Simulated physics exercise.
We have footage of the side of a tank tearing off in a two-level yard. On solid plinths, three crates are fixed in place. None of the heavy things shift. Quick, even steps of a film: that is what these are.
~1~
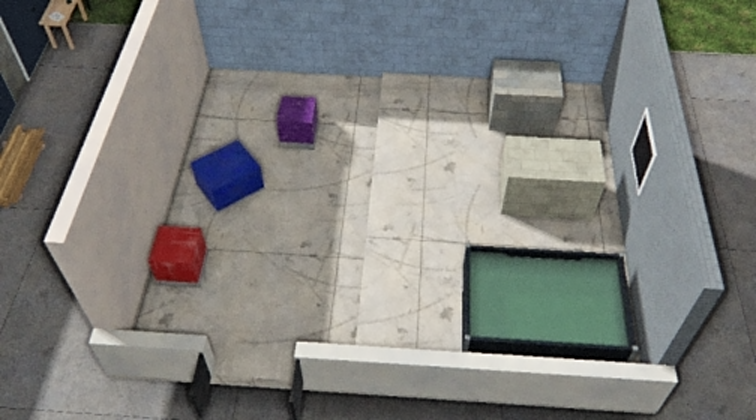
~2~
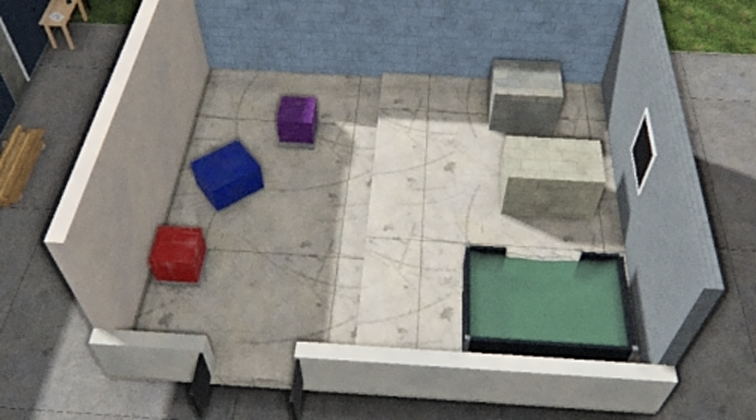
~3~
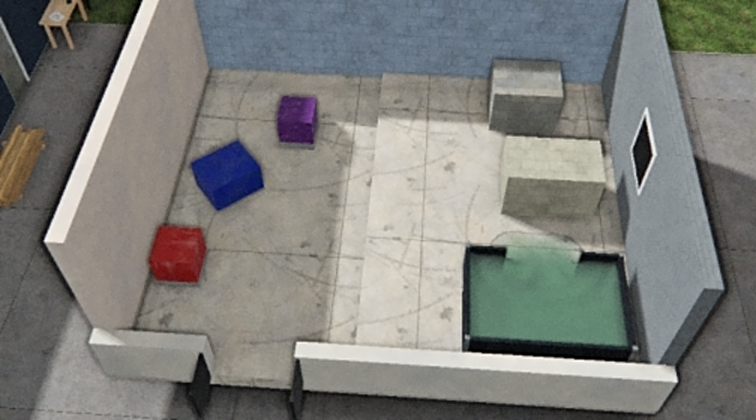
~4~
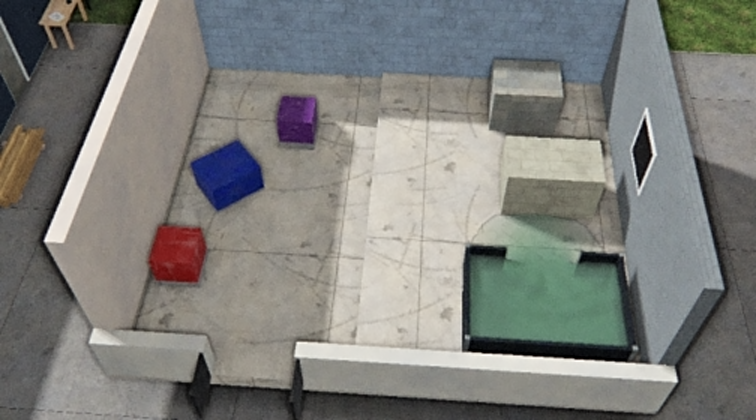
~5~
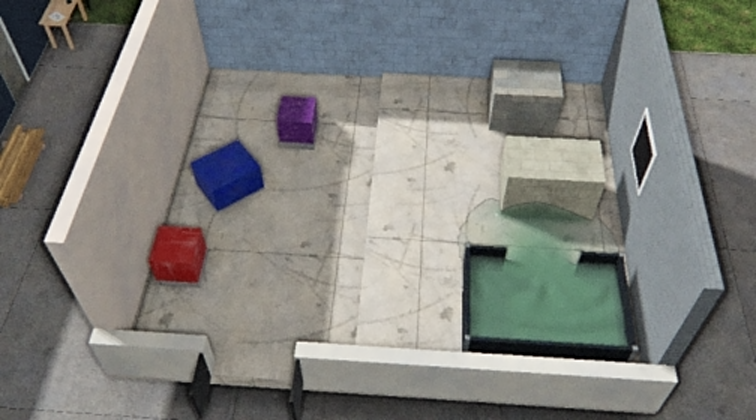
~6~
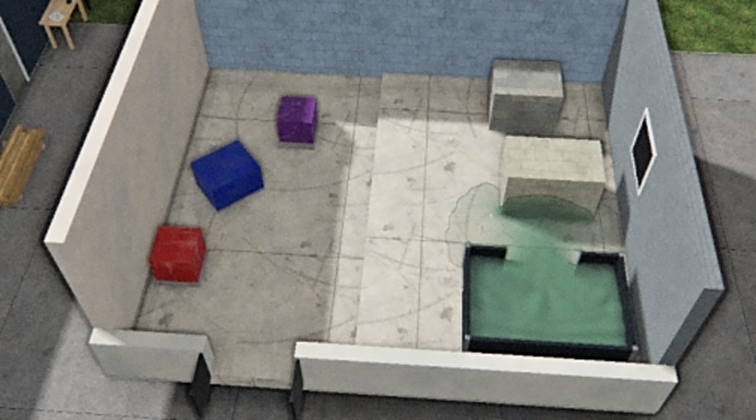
Green water pouring through a gap in the far side of a tank, spreading across pale floor toward a concrete block.
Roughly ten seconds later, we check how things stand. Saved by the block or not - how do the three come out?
Outcome: The purple crate is spared; the red crate is spared; the blue crate is hit by the water.
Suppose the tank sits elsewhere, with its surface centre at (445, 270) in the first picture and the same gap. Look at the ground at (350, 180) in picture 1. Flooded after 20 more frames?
Submerged.
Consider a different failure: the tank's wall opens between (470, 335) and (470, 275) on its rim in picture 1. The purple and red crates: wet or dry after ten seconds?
Taking them in turn, the purple one is left untouched, and the red one is swamped.
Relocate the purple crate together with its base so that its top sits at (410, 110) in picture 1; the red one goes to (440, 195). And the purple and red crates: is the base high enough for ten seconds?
The purple one is not reached, the red one is reached.
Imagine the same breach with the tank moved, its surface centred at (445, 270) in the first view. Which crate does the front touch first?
One in purple.
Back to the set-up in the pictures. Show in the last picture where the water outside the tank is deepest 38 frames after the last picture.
Around (632, 385).
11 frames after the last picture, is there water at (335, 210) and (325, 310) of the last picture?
Wet, dry.
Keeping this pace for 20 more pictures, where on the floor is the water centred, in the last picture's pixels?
The water centres close to (504, 254).
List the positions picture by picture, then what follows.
Still water in the water tank at (547, 298), in the first frame.
Water pours out on the water tank's far side and has run to a hidden place, in the second frame.
The front is at (566, 241), out from the gap on the water tank's far side, in the third frame.
The front is at (568, 221), out from the gap on the water tank's far side, in the fourth frame.
The front is at (489, 205), out from the gap on the water tank's far side, in the fifth frame.
Water pours out on the water tank's far side and has run to (485, 188), in the sixth frame.
A moment on, water covers 10 % of the floor; the purple crate not reached, the red crate not reached, the blue crate not reached.
Next, water covers 30 % of the floor; the purple crate not reached, the red crate not reached, the blue crate not reached.
Then, water covers 60 % of the floor; the purple crate water round its plinth, the red crate water round its plinth, the blue crate water round its plinth.
Later, water covers 90 % of the floor; the purple crate water round its plinth, the red crate water round its plinth, the blue crate water round its plinth.
In the end, water covers 95 % of the floor; the purple crate stayed above the water, the red crate stayed above the water, the blue crate was topped.
